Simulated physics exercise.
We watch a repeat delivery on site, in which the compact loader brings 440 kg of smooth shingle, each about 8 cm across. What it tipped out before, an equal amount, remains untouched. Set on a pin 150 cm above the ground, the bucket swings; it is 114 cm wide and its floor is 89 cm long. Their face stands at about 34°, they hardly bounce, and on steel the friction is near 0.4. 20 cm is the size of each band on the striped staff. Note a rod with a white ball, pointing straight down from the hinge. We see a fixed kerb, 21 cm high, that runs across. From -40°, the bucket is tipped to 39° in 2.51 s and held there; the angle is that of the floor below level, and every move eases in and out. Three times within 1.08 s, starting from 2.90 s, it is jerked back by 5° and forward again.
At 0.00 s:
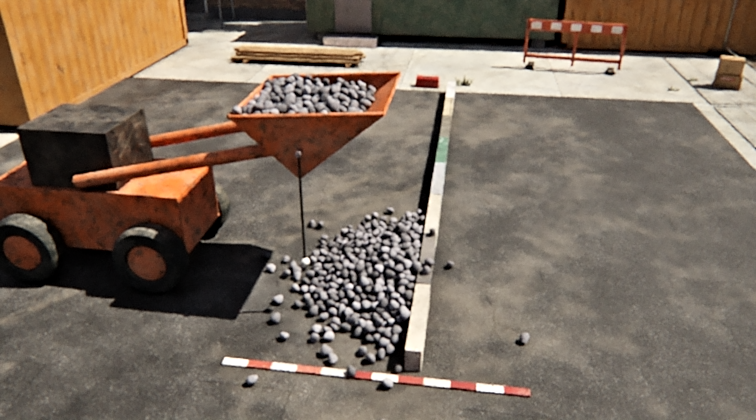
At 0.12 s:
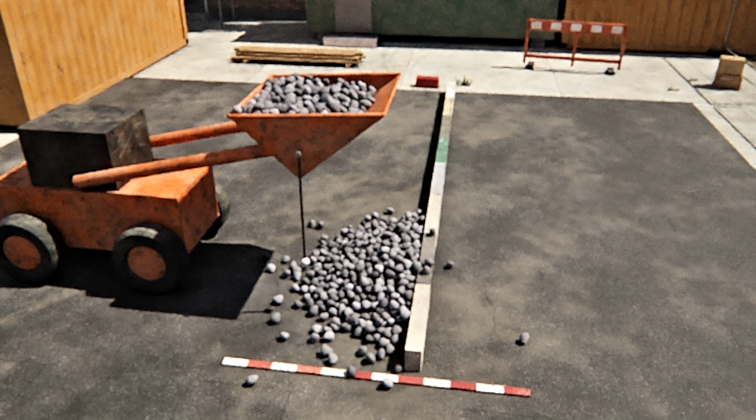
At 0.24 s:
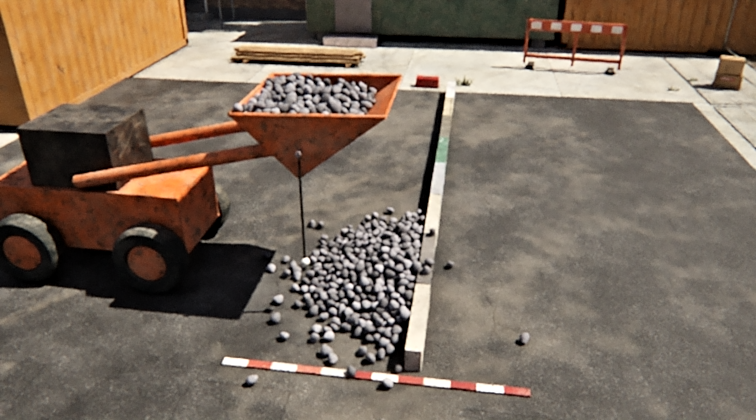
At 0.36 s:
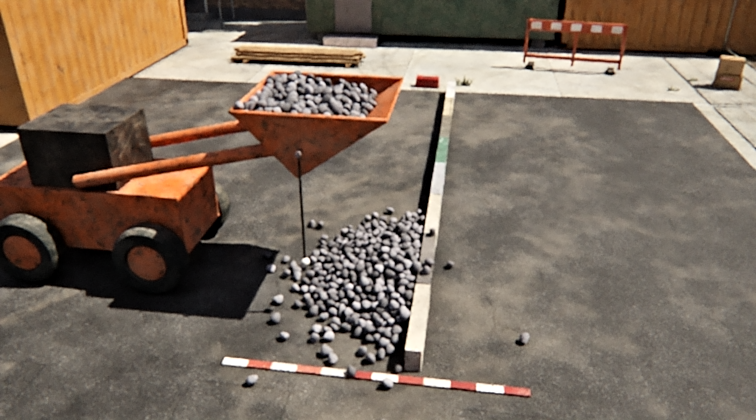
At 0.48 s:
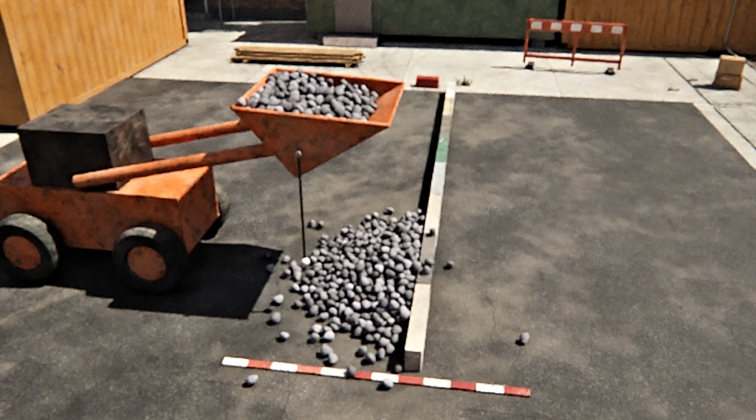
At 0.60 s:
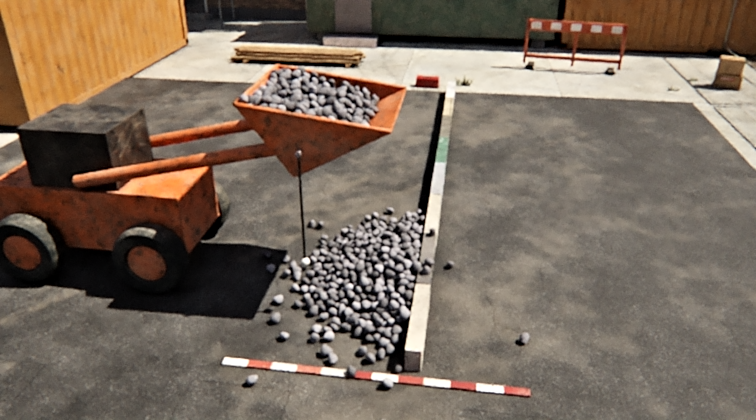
Orange loader's raised bucket of grey stones slowly tilting, its right lip dipping slightly, above a still stone pile beside a kerb.
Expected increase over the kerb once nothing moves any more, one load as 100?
About 61 in every hundred.
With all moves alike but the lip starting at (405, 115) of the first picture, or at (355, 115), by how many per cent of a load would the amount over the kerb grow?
Near 85 in a hundred first, near 30 in a hundred second.
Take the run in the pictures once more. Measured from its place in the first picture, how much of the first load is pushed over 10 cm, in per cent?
Around 0 in a hundred.
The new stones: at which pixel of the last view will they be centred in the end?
Roughly pixel (450, 273) in the last view.
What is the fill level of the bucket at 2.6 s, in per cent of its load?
Still inside: Some 5 %.
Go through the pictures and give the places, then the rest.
The first frame shows lip at (384, 115), floor tilted -40°, highest stones at (299, 86). The earlier load is highest near (399, 259), 27 cm above ground level, 99 % on this side of the kerb.
The second frame shows lip at (384, 115), floor tilted -39°, highest stones at (295, 85); the stones move at 0.0 m/s on average.
In the third frame, the bucket is at -38°, its lip at (385, 118); the top of the load is at (289, 84); the stones move at 0.1 m/s on average.
The fourth frame shows lip at (387, 121), floor tilted -36°, highest stones at (281, 82); the stones move at 0.1 m/s on average.
The fifth frame shows lip at (389, 126), floor tilted -32°, highest stones at (283, 79); the stones move at 0.1 m/s on average.
In the sixth frame, the bucket is at -29°, its lip at (390, 132); the top of the load is at (286, 76); the stones move at 0.2 m/s on average.
After 1.9 s the floor is at 27°; in per cent of one load, 88 in the bucket, 112 on this side of the kerb; the foremost stones are at (440, 258).
After 2.6 s the floor is at 39°; in per cent of one load, 7 in the bucket, 156 on this side of the kerb, 36 over the kerb; the foremost stones are at (535, 290).
After 4.4 s the floor is at 39°; in per cent of one load, 0 in the bucket, 138 on this side of the kerb, 61 over the kerb; the foremost stones are at (677, 294).
After 7.1 s the floor is at 39°; in per cent of one load, 0 in the bucket, 138 on this side of the kerb, 61 over the kerb; the foremost stones are at (677, 294). Net gain over the kerb, 61.
